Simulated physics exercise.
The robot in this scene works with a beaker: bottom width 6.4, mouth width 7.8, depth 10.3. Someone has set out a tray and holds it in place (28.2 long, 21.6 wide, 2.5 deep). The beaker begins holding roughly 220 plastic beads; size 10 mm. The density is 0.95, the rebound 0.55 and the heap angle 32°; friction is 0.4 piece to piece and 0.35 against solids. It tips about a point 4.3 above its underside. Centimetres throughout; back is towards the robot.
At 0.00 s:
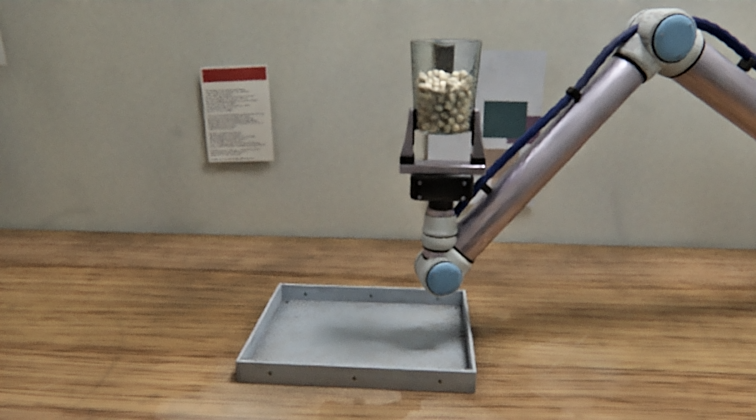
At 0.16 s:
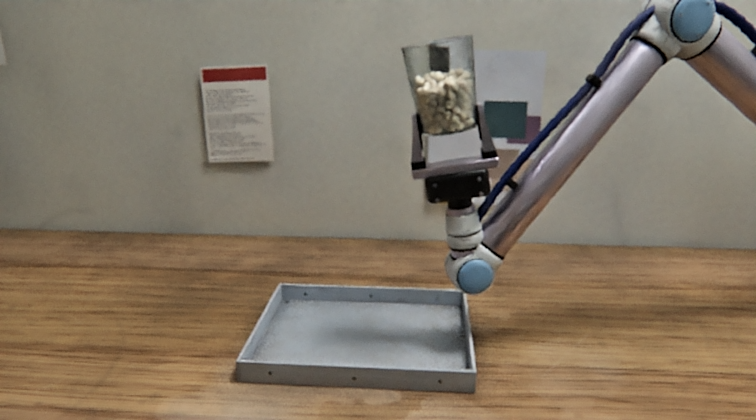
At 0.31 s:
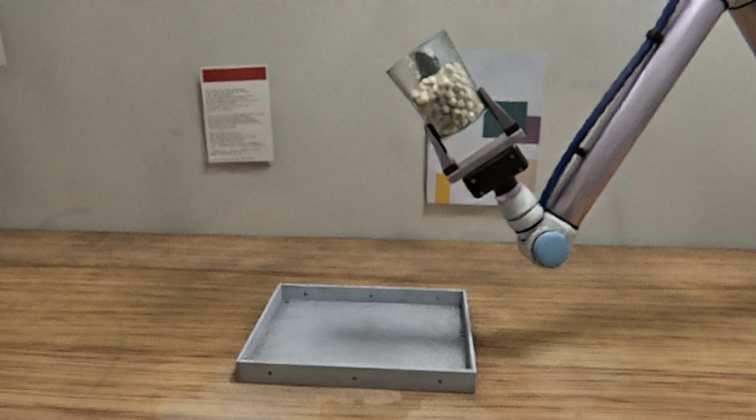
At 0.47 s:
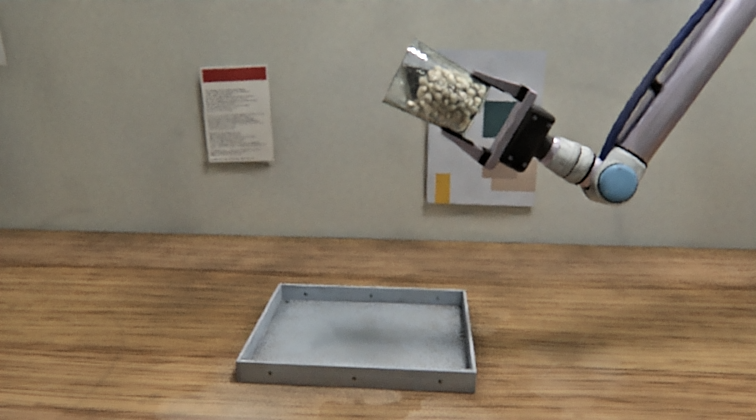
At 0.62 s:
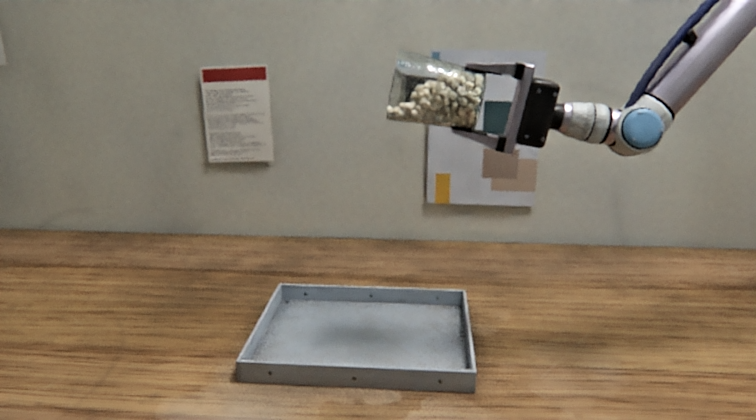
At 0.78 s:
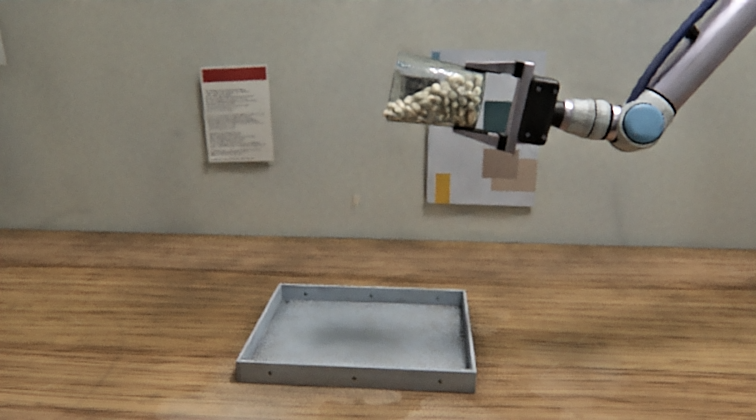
The clip shows a robot arm holding a clear beaker of pale beads above an empty gray tray, raising its wrist and tilting the beaker leftward until it lies nearly horizontal, with the beads shifting toward its mouth.
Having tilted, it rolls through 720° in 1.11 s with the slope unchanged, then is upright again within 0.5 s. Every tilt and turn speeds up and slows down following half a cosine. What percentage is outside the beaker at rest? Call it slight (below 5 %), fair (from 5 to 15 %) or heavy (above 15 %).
I would call it heavy, above 15 %.
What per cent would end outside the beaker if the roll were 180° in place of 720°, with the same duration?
Share: Close to 20 %.
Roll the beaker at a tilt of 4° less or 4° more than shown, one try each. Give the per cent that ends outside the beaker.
Roughly 25 % on the first try and 60 % on the second.
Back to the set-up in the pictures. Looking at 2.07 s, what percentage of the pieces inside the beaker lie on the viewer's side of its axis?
My guess would be around 70 per cent.
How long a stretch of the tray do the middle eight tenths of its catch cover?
About 20 centimetres.
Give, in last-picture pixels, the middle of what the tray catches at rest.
Centre point: Close to (314, 334).
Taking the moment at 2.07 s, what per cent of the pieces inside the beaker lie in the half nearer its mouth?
Mouth-half share: Approx. 35 in a hundred.
By 1.42 s, tipped 81°, highest piece 36 above the table; 174 in the beaker, 24 in the tray, 25 in flight or on a rim.
By 2.07 s, tipped 58°, highest piece 35 above the table; 131 in the beaker, 79 in the tray, 8 on the table or floor, 5 in flight or on a rim.
By 2.59 s, upright, highest piece 35 above the table; 131 in the beaker, 84 in the tray, 8 on the table or floor.
By 3.29 s, upright, highest piece 35 above the table; 131 in the beaker, 84 in the tray, 8 on the table or floor.
Final count, 131 in the beaker, 84 in the tray, 8 on the table or floor. That is 41 % outside the beaker.
